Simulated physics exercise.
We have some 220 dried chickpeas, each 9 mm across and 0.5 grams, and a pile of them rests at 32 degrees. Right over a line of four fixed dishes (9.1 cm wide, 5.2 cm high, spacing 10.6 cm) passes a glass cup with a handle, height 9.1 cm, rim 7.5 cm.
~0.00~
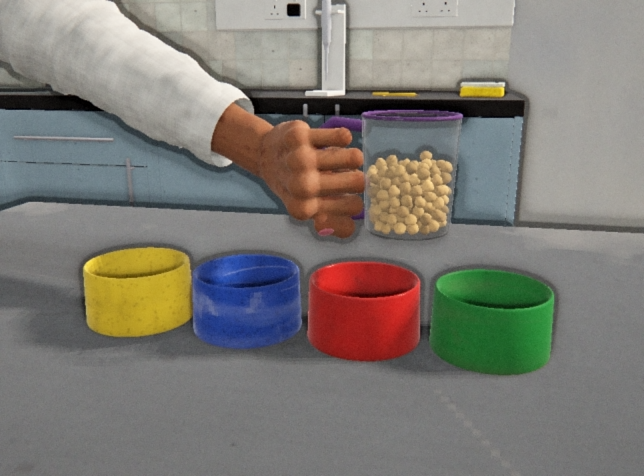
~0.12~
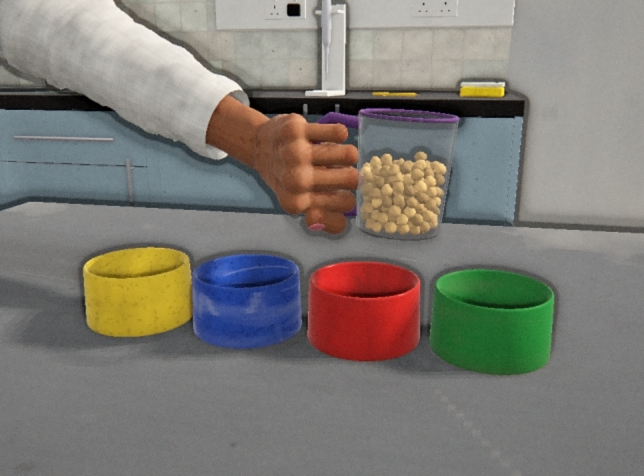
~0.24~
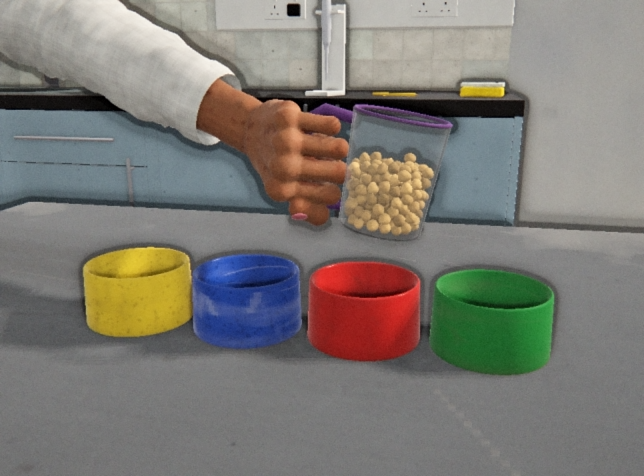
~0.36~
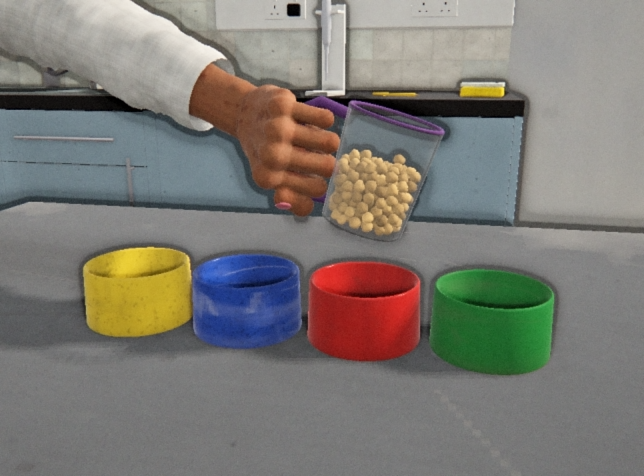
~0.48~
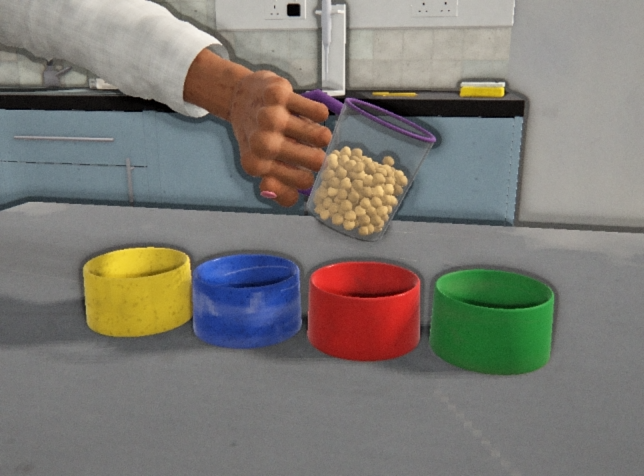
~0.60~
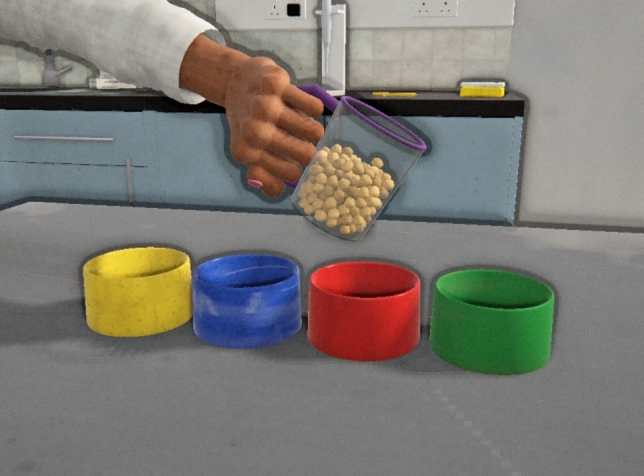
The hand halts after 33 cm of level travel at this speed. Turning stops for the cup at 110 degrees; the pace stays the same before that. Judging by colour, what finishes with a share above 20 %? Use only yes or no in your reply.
Red dish: No; blue dish: Yes; green dish: No; yellow dish: No; counter: No.
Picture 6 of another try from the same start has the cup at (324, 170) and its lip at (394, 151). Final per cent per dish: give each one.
Red 0, blue 30, green 0, yellow 50.
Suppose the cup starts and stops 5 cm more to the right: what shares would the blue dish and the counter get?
Blue 20; counter 20.
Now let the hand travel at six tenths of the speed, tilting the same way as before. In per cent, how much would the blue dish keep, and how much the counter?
Blue: 0; counter: 10.
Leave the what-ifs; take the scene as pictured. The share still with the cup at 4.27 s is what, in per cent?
About 0 percent of the load.
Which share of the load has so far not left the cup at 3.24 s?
About 0 %.
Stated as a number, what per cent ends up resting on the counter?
5 %.
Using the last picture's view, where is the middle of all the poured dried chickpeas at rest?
After settling, the middle sits near (250, 305).
After 2.18 s, tilt 110 degrees; cup holds 60 %, blue 30 %.
After 3.24 s, tilt 110 degrees; cup holds 0 %, blue 90 %.
Then, at 4.27 s, tilt 110 degrees; cup holds 0 %, blue 90 %.
In the end, at 4.6 s, red 0 %, blue 90 %, green 0 %, yellow 0 %, counter 5 %.
